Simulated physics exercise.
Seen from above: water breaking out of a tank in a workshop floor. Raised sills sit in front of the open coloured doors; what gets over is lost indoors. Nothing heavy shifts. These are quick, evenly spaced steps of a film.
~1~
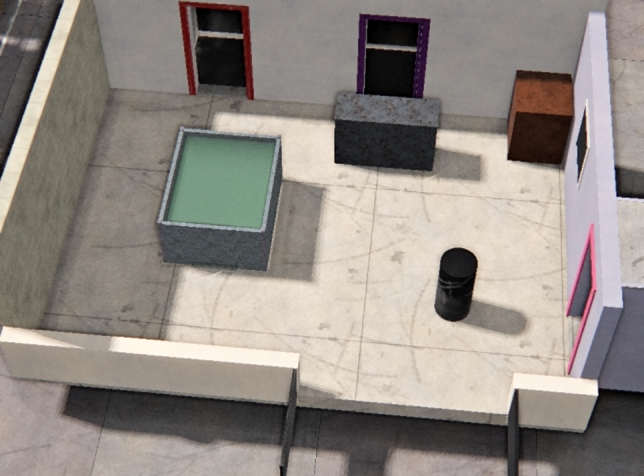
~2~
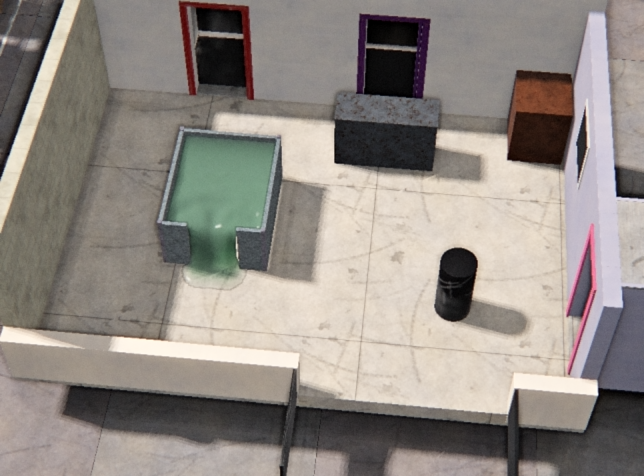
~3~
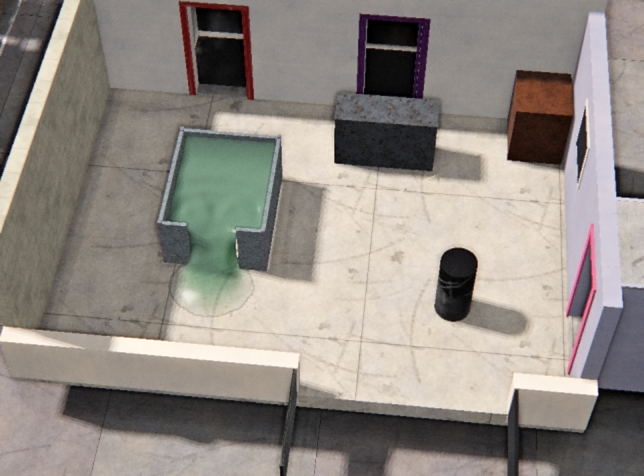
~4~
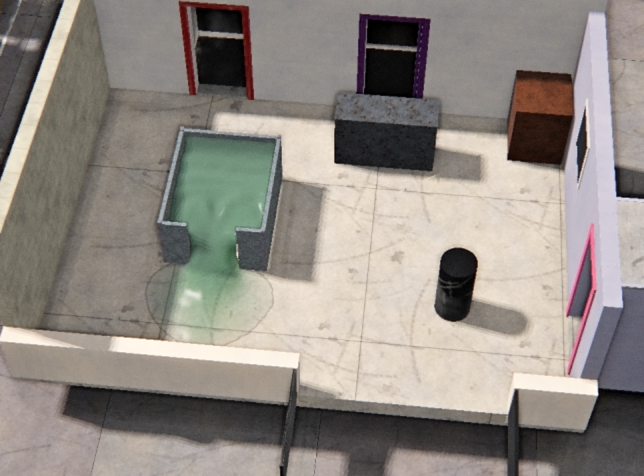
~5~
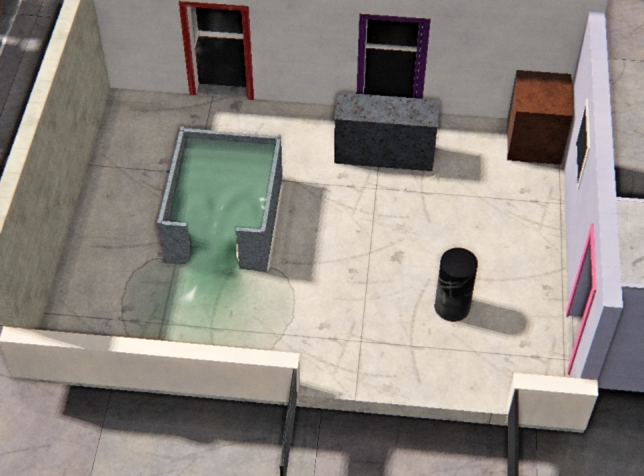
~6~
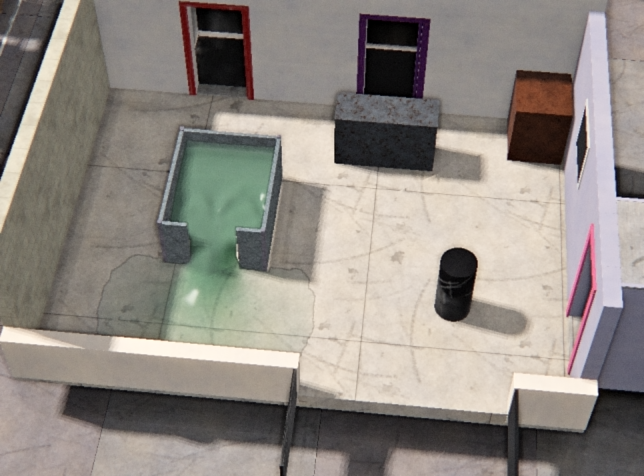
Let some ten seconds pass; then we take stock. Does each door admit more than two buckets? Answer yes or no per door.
Answers: The pink door: Yes; the red door: Yes; the purple door: No.
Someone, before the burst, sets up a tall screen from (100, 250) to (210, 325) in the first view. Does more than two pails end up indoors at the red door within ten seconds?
As far as I can tell, the red door doesn't reach the mark.
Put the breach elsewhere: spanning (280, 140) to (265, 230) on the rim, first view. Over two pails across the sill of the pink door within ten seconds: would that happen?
In that case pink crosses the line.
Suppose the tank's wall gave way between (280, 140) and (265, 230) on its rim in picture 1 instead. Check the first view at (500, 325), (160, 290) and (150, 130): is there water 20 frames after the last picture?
Point one reached; point two not reached; point three not reached.
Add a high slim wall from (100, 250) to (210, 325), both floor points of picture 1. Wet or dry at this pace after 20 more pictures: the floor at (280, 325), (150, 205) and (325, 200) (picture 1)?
Soaked, soaked, untouched.
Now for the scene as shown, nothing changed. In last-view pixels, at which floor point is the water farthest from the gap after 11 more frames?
My pick would be pixel (510, 400).
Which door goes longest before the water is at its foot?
The purple one.
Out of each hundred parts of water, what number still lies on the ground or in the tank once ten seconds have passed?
Roughly 80 parts in a hundred.
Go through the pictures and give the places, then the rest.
Still water in the tank at (221, 182), in the first picture.
The front is at (194, 283), out from the gap at (214, 250), in the second picture.
Water pours out at (214, 251) and has run to (193, 309), in the third picture.
The front is at a hidden place, out from the gap at (215, 252), in the fourth picture.
Water pours out at (215, 252) and has run to a hidden place, in the fifth picture.
Water pours out at (215, 252) and has run to a hidden place, in the sixth picture.
A moment on, water covers 20 % of the floor; the pink door not reached, the red door not reached, the purple door not reached.
Next, water covers 25 % of the floor; the pink door not reached, the red door not reached, the purple door not reached.
Then, water covers 55 % of the floor; the pink door under two buckets in, the red door not reached, the purple door not reached.
Later, water covers 75 % of the floor; the pink door over two buckets in, the red door over two buckets in, the purple door not reached.
In the end, water covers 95 % of the floor; the pink door over two buckets in, the red door far over two buckets in, the purple door wet at the sill, nothing in.
